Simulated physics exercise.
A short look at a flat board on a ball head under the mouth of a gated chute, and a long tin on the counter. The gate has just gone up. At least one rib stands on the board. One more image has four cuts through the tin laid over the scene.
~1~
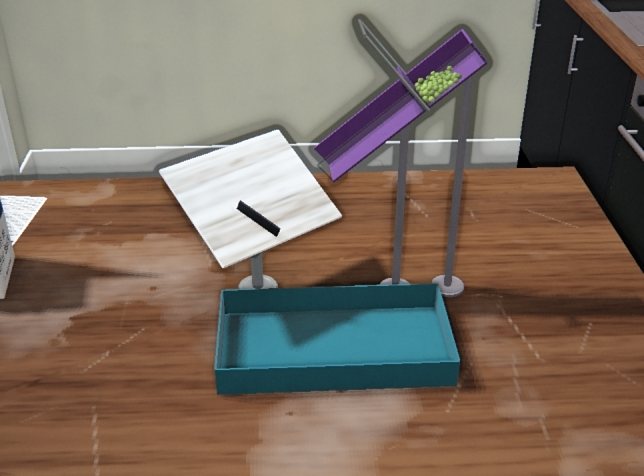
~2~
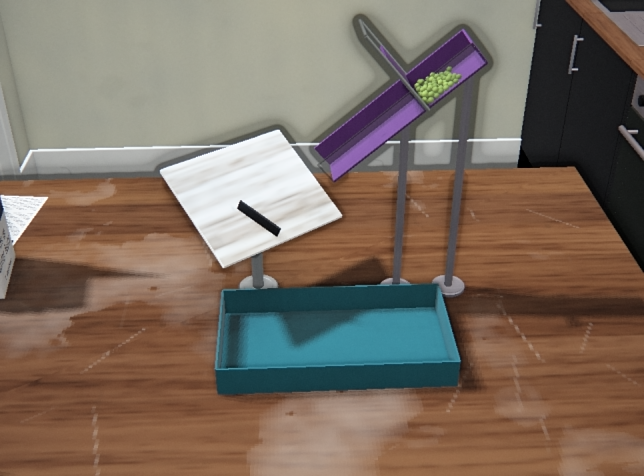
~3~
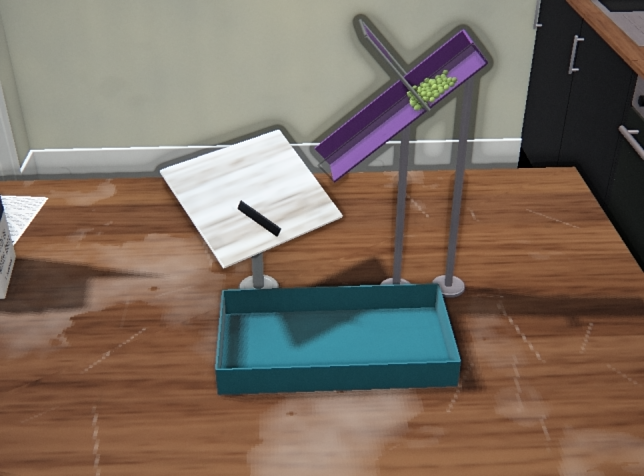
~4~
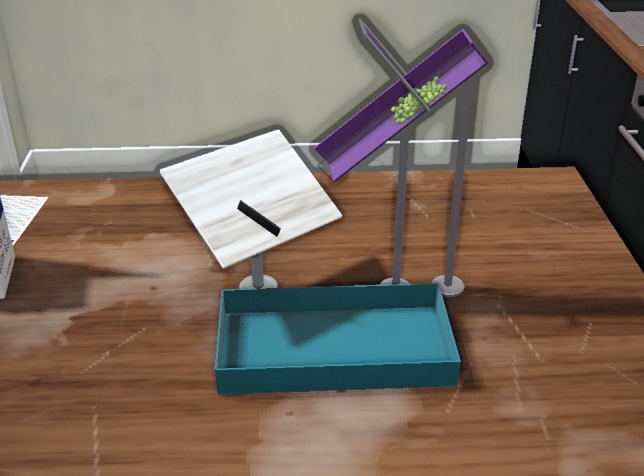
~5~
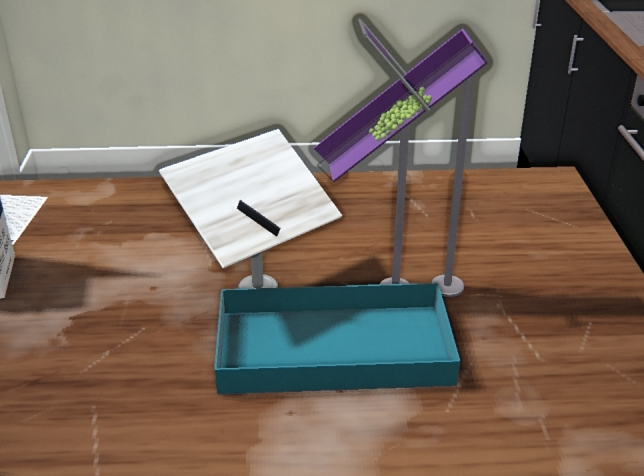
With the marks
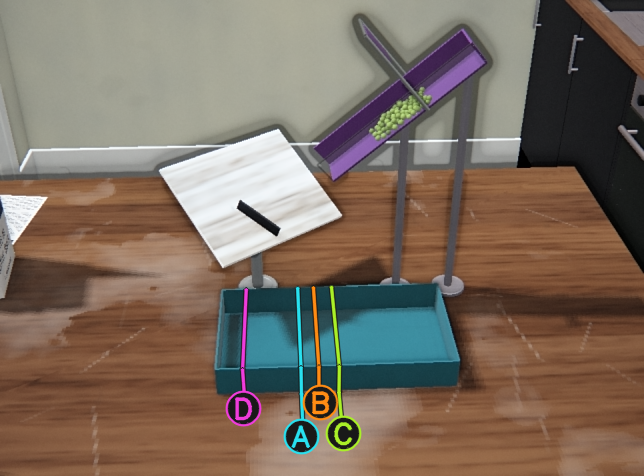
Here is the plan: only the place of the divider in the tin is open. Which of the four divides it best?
I would pick line B.
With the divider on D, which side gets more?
Right.
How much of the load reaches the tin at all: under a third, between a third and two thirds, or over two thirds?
Over two thirds.
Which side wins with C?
The left side.
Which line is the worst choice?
D it is.
On the marked copy, line A crosses the front rim at (300, 366); line B crosses the front rim at (318, 366); line C crosses the front rim at (339, 365); line D crosses the front rim at (242, 368).
With A, of what is caught, close to a quarter on the left of the divider, the bulk on the right.
With B, of what is caught, close to half on the left of the divider, close to half on the right.
With C, of what is caught, the bulk on the left of the divider, a small share on the right.
With D, of what is caught, none at all on the left of the divider, the whole lot on the right.
